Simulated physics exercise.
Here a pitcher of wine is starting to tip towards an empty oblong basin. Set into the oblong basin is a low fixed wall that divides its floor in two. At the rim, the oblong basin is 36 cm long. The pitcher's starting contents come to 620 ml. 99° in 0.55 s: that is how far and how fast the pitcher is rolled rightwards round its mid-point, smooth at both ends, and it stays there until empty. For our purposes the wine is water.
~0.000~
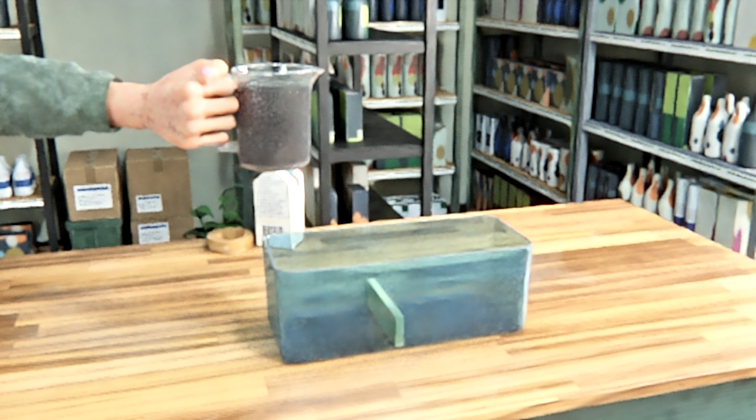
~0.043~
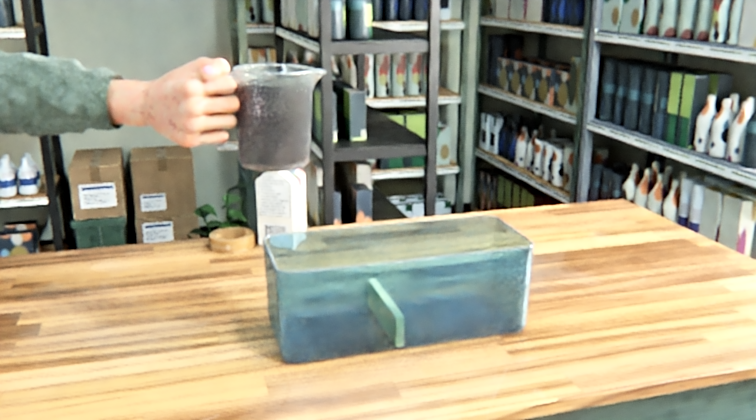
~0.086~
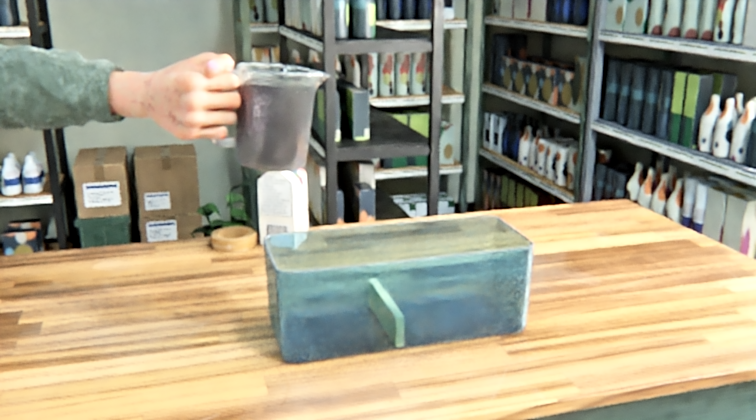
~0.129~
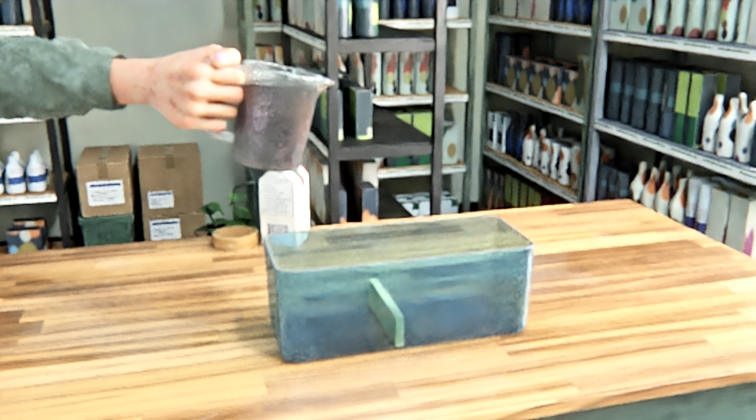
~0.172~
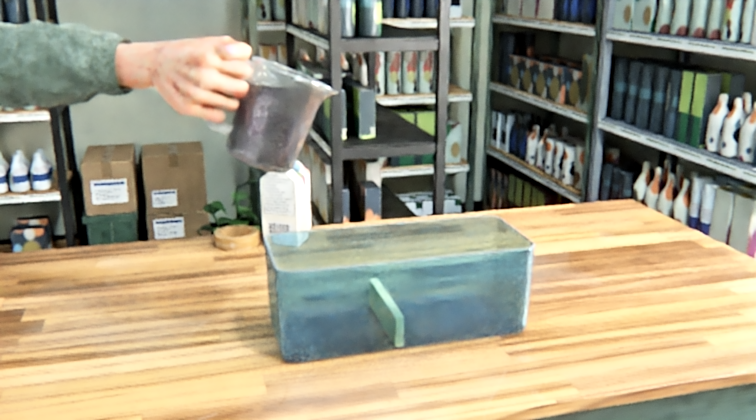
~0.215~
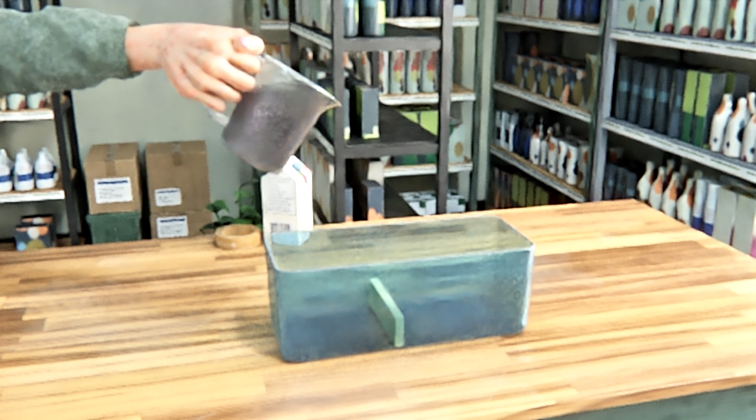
In a shop with dark shelves of bottles and boxes along the walls, a wooden counter is seen from slightly above by a still camera. A hand in a grey-green sleeve holds a clear pitcher of dark purplish liquid at left, above a bluish-green oblong basin with a small green upright piece. The hand rolls the pitcher rightwards, slowly at first, then further, its spout lowering.
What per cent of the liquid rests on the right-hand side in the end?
60 percent.
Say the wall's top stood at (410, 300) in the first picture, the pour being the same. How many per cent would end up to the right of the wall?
With the wall placed like that, close to 5 per cent.
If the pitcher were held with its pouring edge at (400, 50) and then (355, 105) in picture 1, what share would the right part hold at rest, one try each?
Near 90 in a hundred on the first go and near 90 in a hundred on the second.
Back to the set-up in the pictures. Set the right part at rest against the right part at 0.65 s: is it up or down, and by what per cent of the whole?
Change in share is positive, near 28 percent.
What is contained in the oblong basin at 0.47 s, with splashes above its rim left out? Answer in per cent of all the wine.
9 %, give or take.
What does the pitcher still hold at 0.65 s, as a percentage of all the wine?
Remaining share: Approx. 22 %.
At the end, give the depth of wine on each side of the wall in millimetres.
I'd say close to 12 mm on the left, close to 14 mm on the right.
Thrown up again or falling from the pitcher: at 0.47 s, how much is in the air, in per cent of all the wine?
At that moment, about 30 percent.
After 0.47 s the tilt is 93° and 61 per cent is still to pour, 1 is left of the wall and 7 right of it.
After 0.65 s the tilt is 99° and 22 per cent is still to pour, 22 is left of the wall and 32 right of it.
After 0.84 s the tilt is 99° and 6 per cent is still to pour, 27 is left of the wall and 59 right of it.
After 1.05 s the tilt is 99° and 1 per cent is still to pour, 37 is left of the wall and 60 right of it.
In the end 39 per cent lies left of the wall, 60 right of it and 1 outside.
